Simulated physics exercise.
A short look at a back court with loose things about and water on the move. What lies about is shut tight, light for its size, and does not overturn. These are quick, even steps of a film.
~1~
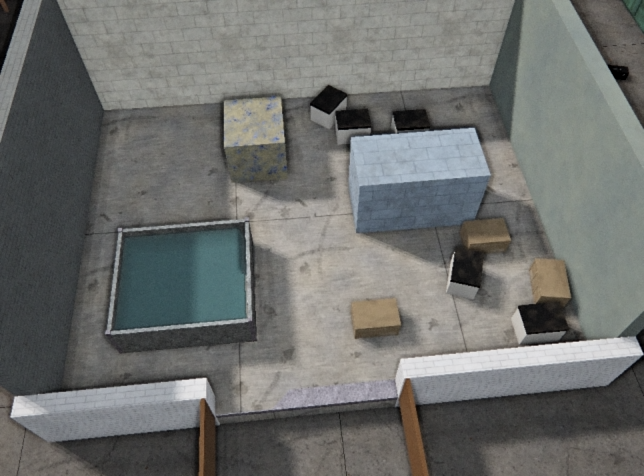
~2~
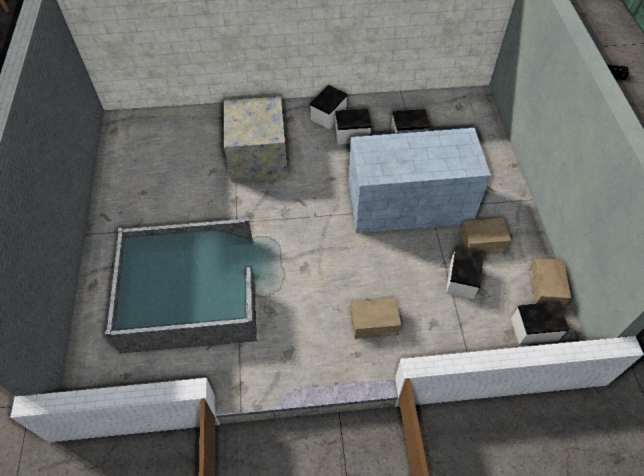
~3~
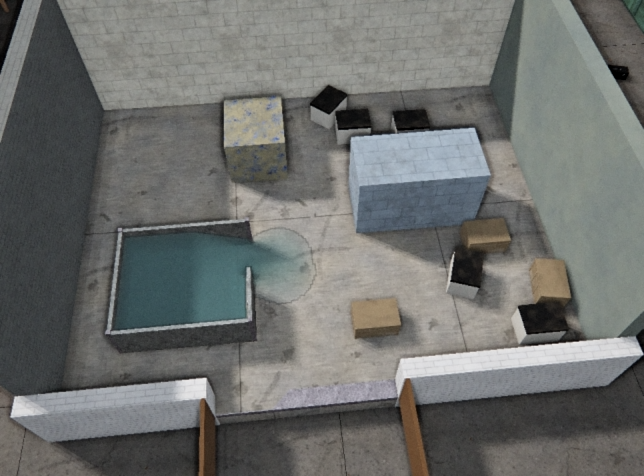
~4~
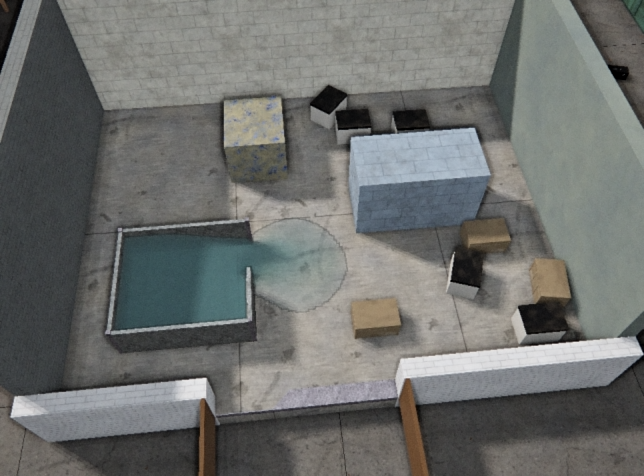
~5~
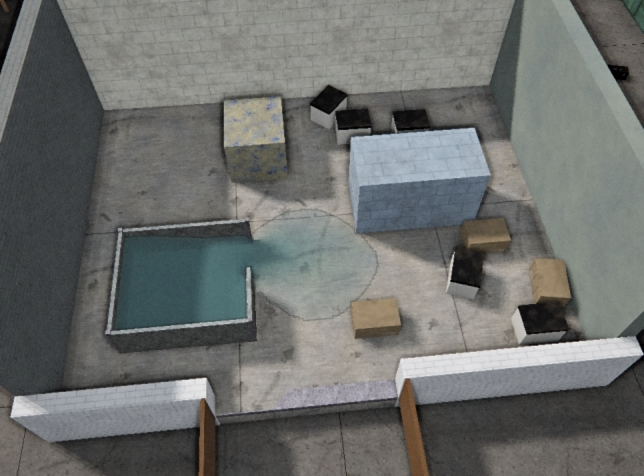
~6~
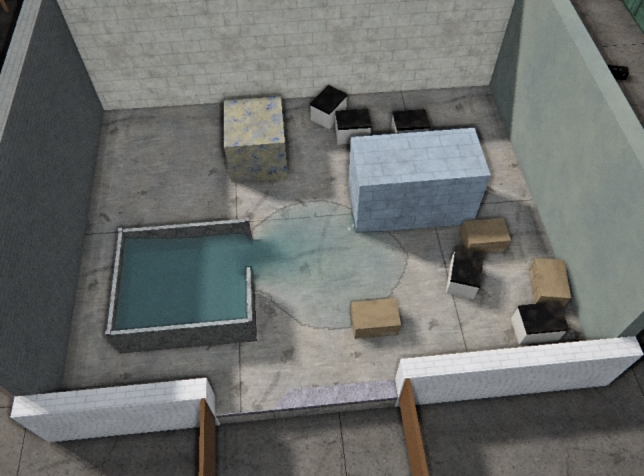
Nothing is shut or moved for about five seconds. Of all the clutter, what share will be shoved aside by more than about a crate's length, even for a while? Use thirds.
It is one to two thirds.
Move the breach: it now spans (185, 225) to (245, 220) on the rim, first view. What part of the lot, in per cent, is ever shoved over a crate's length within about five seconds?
I make it 0 per cent.
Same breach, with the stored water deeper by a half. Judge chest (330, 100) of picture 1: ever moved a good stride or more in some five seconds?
My call: Short of that.
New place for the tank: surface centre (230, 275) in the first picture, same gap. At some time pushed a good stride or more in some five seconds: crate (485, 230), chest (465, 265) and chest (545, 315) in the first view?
As listed: Yes, swept aside, swept aside.
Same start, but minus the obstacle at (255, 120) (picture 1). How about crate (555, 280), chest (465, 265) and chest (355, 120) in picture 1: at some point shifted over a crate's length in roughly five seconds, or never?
As listed: Short of that, that far or more, that far or more.
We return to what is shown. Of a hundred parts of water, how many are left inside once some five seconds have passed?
Some 98 per cent.
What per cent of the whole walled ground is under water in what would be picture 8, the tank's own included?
Some 20 per cent.
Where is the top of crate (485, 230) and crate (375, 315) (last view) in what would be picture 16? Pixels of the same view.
At about (535, 232) and (392, 334).
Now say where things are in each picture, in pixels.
In the first picture, a crate at (487, 231), on the bottom; a crate at (376, 313) rests on the ground; 0 of 8 have shifted.
In the second picture, a crate at (487, 231), on the bottom; a crate at (376, 313), on the bottom; 0 of 8 have shifted.
In the third picture, a crate at (487, 231) rests on the ground; a crate at (376, 313), on the bottom; 0 of 8 have shifted.
In the fourth picture, a crate at (487, 231), on the bottom; a crate at (376, 313), on the bottom; 0 of 8 have shifted.
In the fifth picture, a crate at (487, 231), on the bottom; a crate at (376, 313), on the bottom; 0 of 8 have shifted.
In the sixth picture, a crate at (487, 231) rests on the ground; a crate at (376, 313) rests on the ground; 0 of 8 have shifted.
A moment on, 0 of 8 are well off their spots; 0 afloat.
Next, 2 of 8 are well off their spots; 0 afloat.
Later, 4 of 8 are well off their spots; 4 afloat.
In the end, 3 of 8 are well off their spots, and 4 have been at some point; 3 afloat.
